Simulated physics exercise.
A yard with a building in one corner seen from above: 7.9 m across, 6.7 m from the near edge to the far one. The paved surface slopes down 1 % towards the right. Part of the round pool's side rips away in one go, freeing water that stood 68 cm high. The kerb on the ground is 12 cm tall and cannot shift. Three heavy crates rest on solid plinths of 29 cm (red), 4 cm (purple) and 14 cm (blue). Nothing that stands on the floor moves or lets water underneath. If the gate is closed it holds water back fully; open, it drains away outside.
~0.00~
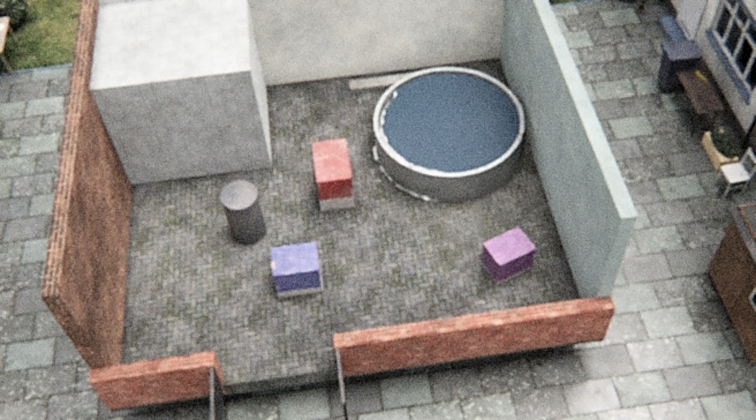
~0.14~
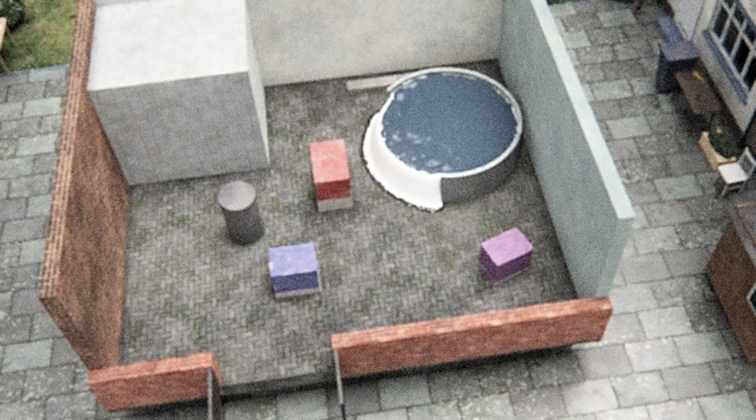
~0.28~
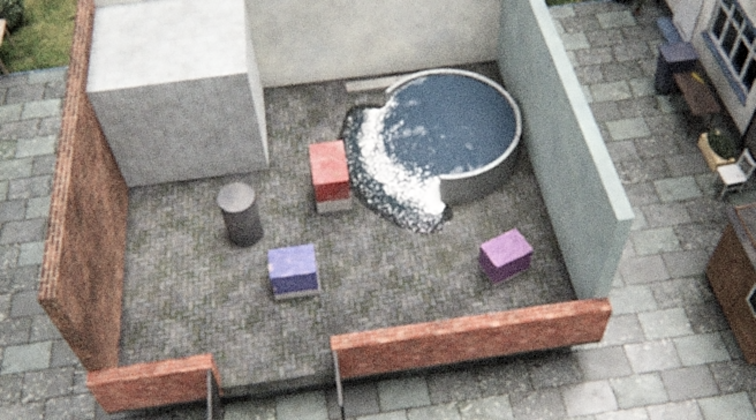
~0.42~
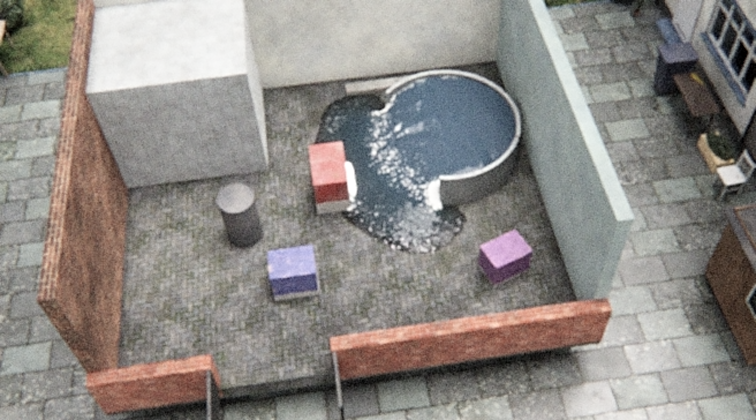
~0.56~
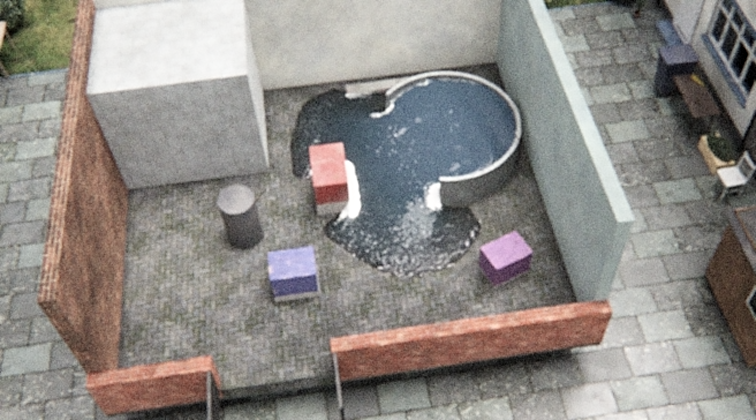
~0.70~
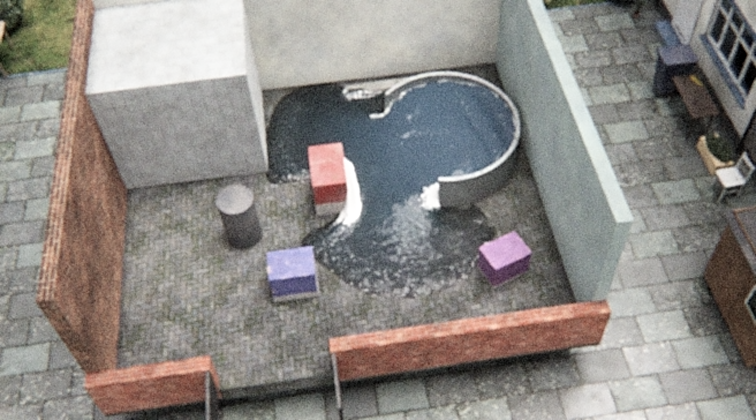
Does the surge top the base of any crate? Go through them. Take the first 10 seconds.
The red crate is wetted; the purple crate gets wet; the blue crate is wetted.
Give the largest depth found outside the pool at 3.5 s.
Roughly 30 cm.
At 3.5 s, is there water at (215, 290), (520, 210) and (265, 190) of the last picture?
In that order: Flooded, not reached, under water.
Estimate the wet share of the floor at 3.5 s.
Near 75 per cent is wet.
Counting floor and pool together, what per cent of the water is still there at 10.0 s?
Roughly 88 in a hundred.
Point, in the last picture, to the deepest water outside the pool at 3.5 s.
Near (293, 93).
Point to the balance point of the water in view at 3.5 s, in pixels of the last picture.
Around (361, 186).
After 1.4 s water covers 45 % of the floor and is deepest (50 cm) near (350, 183); red plinth reached, purple plinth reached, blue plinth reached.
After 2.2 s water covers 50 % of the floor and is deepest (39 cm) near (270, 120); red plinth reached, purple plinth reached, blue plinth reached.
After 3.5 s water covers 75 % of the floor and is deepest (30 cm) near (293, 93); red plinth reached, purple plinth reached, blue plinth reached.
After 6.0 s water covers 100 % of the floor and is deepest (30 cm) near (511, 129); red plinth reached, purple plinth reached, blue plinth reached.
After 10.0 s water covers 100 % of the floor and is deepest (18 cm) near (496, 111); highest at the red plinth 54 cm, highest at the purple plinth 14 cm, highest at the blue plinth 24 cm.
